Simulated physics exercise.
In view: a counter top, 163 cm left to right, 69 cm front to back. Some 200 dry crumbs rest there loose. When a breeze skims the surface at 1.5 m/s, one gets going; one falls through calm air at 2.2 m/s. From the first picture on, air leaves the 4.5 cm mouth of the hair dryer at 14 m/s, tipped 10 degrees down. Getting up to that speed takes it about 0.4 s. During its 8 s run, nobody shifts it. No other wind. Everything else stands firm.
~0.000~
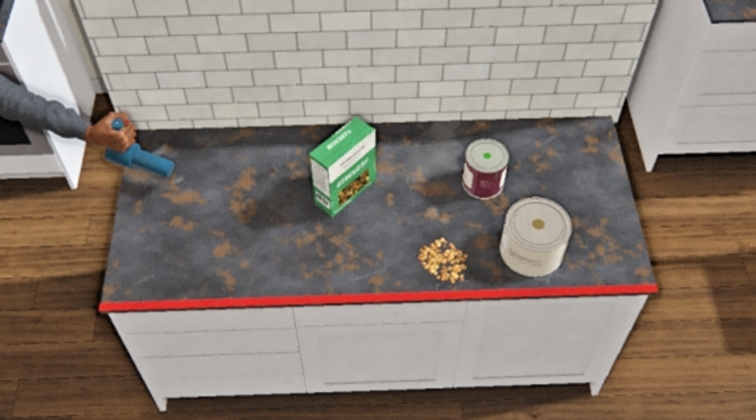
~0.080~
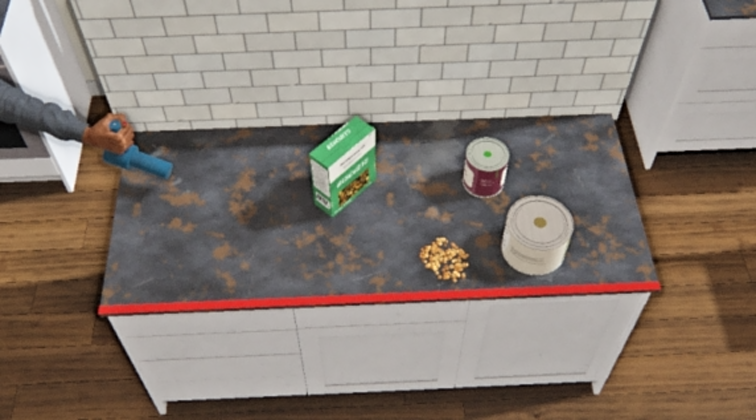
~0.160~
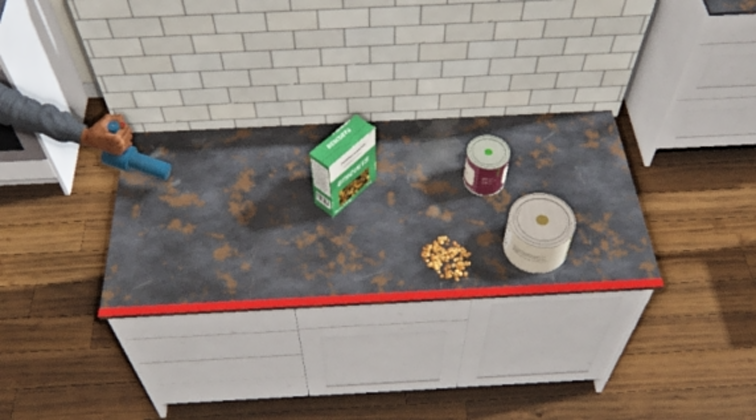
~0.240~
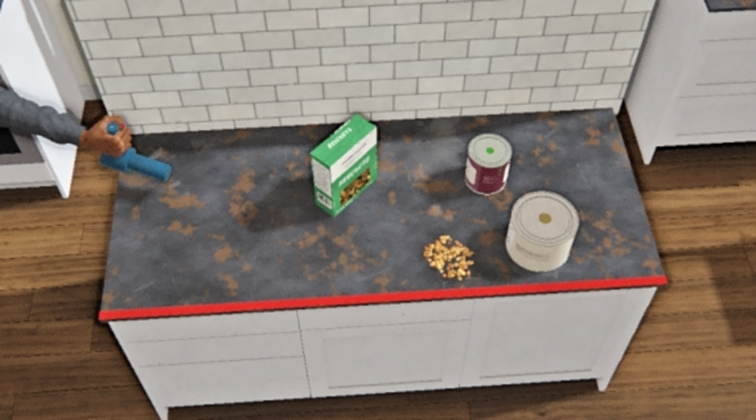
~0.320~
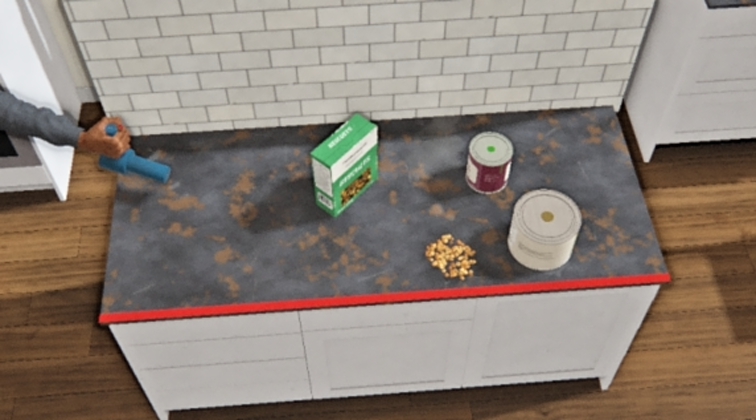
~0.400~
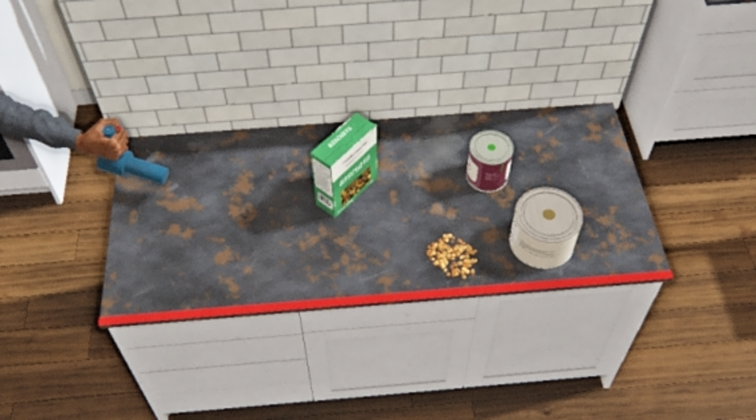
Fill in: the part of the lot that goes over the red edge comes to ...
Over a quarter.
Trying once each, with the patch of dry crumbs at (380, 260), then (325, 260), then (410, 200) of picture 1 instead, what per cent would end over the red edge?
Try by try: About 90 per cent, 100 per cent and 0 per cent.
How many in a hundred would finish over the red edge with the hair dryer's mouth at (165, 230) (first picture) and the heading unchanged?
Some 40 %.
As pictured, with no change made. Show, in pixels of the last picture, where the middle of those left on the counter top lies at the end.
Centre: Roughly (496, 195).
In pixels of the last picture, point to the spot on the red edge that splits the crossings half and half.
The halfway point of the crossings is around (560, 288) in the last picture.
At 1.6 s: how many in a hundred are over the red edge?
Roughly 70 per cent.
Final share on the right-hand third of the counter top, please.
About 25 percent.
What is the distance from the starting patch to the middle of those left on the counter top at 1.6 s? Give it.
Measured offset: Approx. 15 cm.
After 1.6 s the count stands so, 68 % are over the red edge; the middle of those still in play is near (505, 242).
After 2.6 s the count stands so, 70 % are over the red edge; the middle of those still in play is near (502, 241).
After 4.4 s the count stands so, 76 % are over the red edge; the middle of those still in play is near (510, 204).
After 8.0 s, at the end, 76 % are over the red edge; the middle of those still in play is near (496, 195).
